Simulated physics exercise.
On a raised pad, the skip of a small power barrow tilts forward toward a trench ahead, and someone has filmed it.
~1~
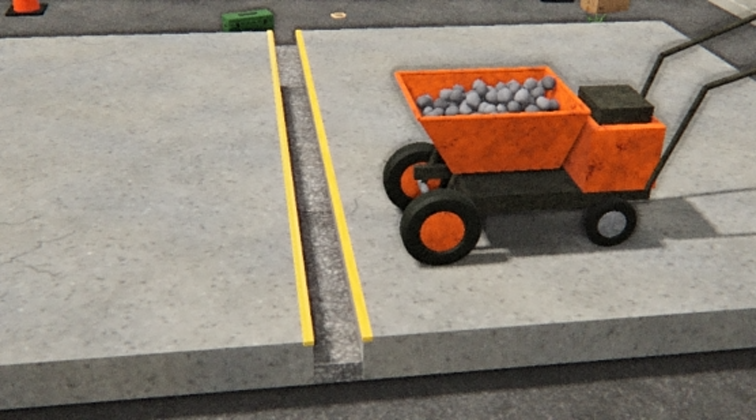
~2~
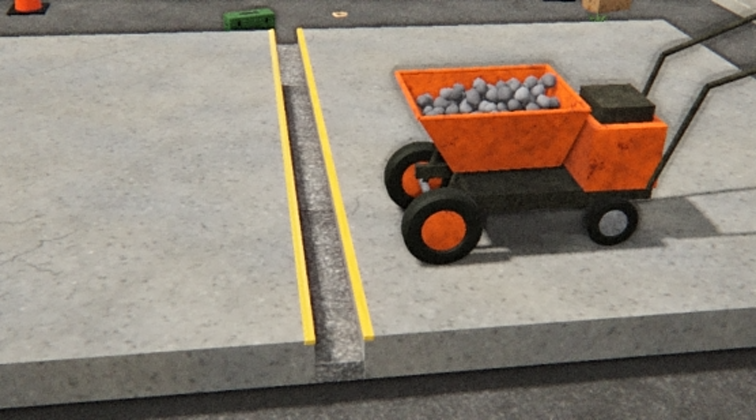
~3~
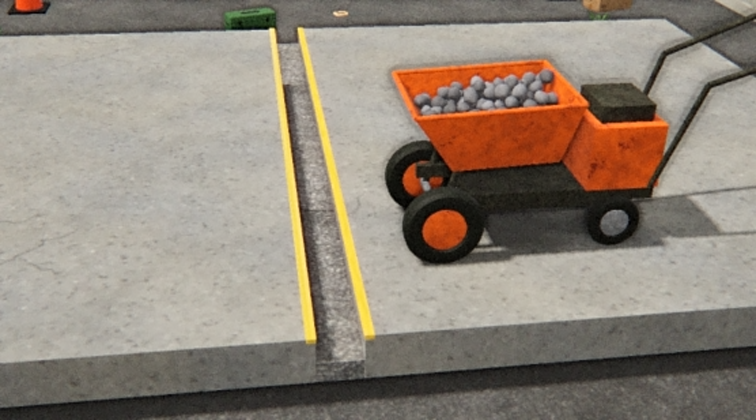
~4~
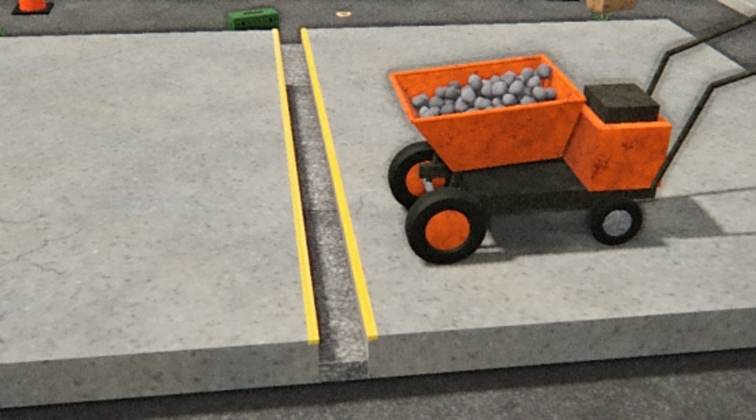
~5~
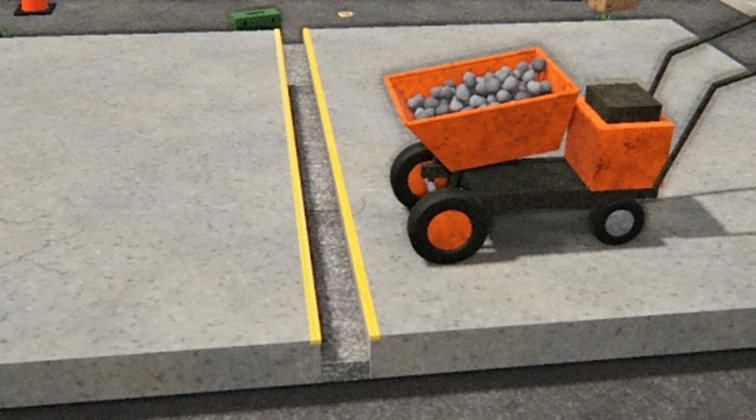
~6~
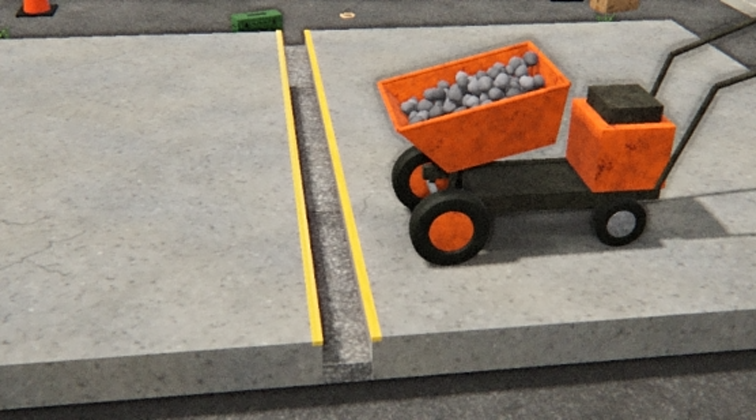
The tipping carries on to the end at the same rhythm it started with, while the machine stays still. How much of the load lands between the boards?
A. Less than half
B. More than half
Answer: A.
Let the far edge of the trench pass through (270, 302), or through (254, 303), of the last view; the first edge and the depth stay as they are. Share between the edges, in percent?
First try: About 70 %; second try: About 80 %.
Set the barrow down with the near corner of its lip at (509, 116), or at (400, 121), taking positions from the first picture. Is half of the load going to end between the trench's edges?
In the first case a smaller fraction; in the second case a smaller fraction.
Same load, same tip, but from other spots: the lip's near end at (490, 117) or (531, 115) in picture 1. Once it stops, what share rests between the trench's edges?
Roughly 50 per cent first, then roughly 20 per cent.
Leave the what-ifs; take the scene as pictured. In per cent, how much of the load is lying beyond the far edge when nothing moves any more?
Estimate: Around 55 per cent.
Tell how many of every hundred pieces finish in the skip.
All told, it is near 15 percent.
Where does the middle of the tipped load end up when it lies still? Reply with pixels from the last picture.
Somewhere around (293, 235) in the final view.
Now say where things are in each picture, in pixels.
Lip of the skip near (420, 120), level; top of the load near (509, 102), round cobbles; first edge of the trench near (358, 295); far edge near (303, 299), the trench under half as wide as the skip, and about half as deep as wide, in the first frame.
Lip of the skip near (420, 119), level; top of the load near (509, 100), in the second frame.
Lip of the skip near (416, 119), tipped barely; top of the load near (507, 97), in the third frame.
Lip of the skip near (413, 122), tipped barely; top of the load near (500, 92), in the fourth frame.
Lip of the skip near (407, 125), tipped a little; top of the load near (509, 80), in the fifth frame.
Lip of the skip near (399, 131), tipped a little; top of the load near (502, 77); first edge of the trench near (367, 295); far edge near (312, 299), in the sixth frame.
Shortly afterwards, skip tipped well over; the whole lot in the skip.
Next, skip tipped steeply; all but a few in the skip; only a few in or heaped over the trench; only a few beyond it; only a few falling.
Some moments later, skip tipped right over; near half in the skip; a little in or heaped over the trench; near half beyond it; only a few falling.
In the end, skip tipped right over; near a quarter in the skip; near a quarter in or heaped over the trench; near half beyond it.
